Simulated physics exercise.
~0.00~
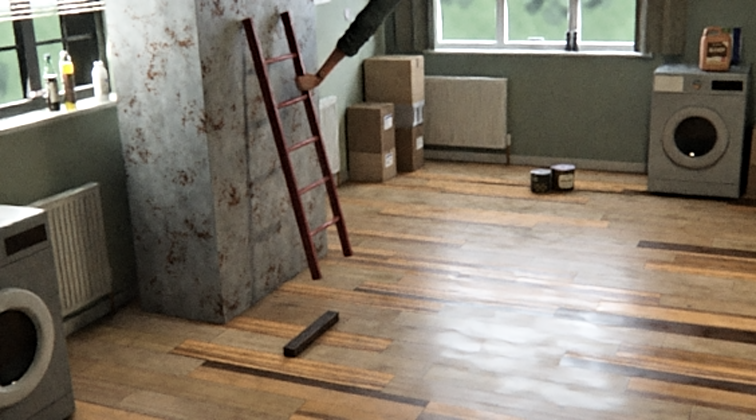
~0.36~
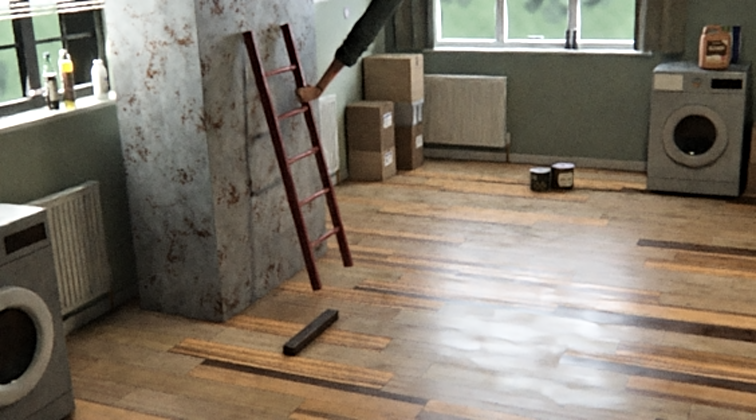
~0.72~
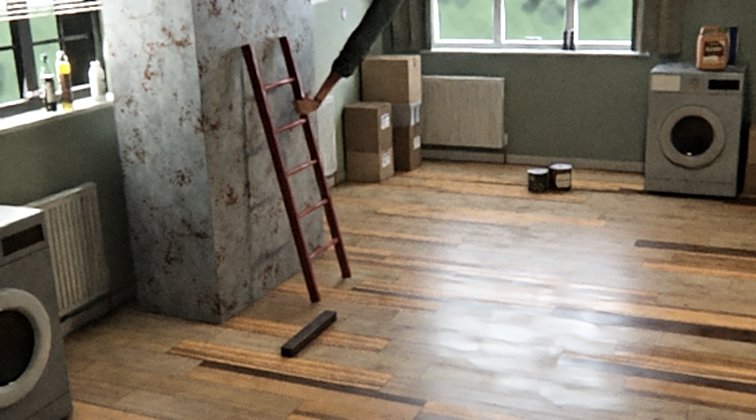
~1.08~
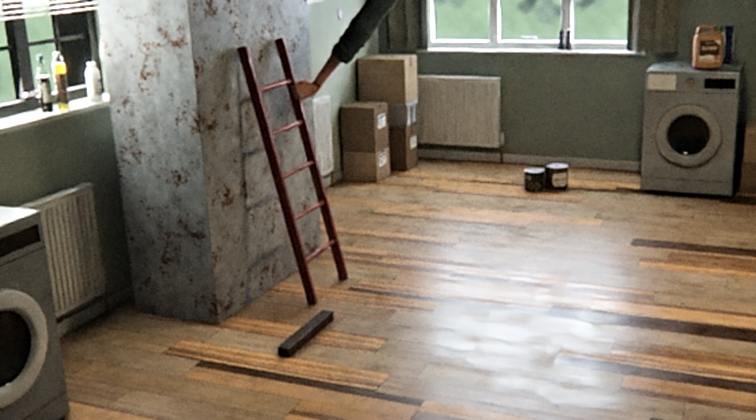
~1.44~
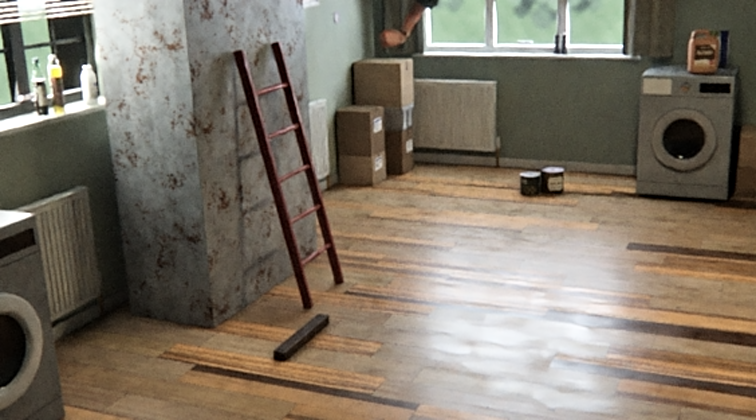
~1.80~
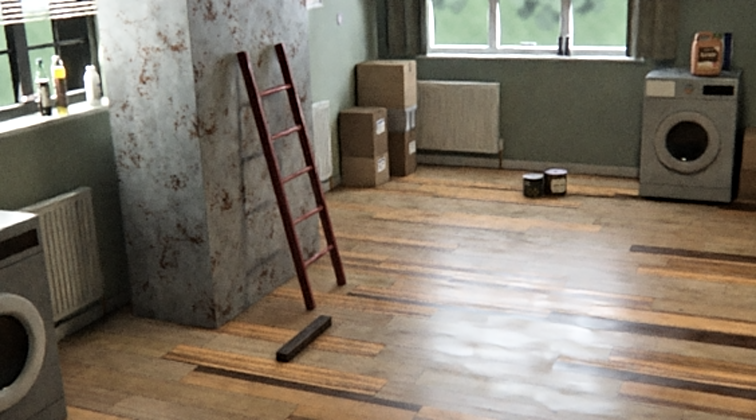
In a room with washing machines, a hand lowers a red ladder against a mottled grey column, lets go, and it stays leaning.
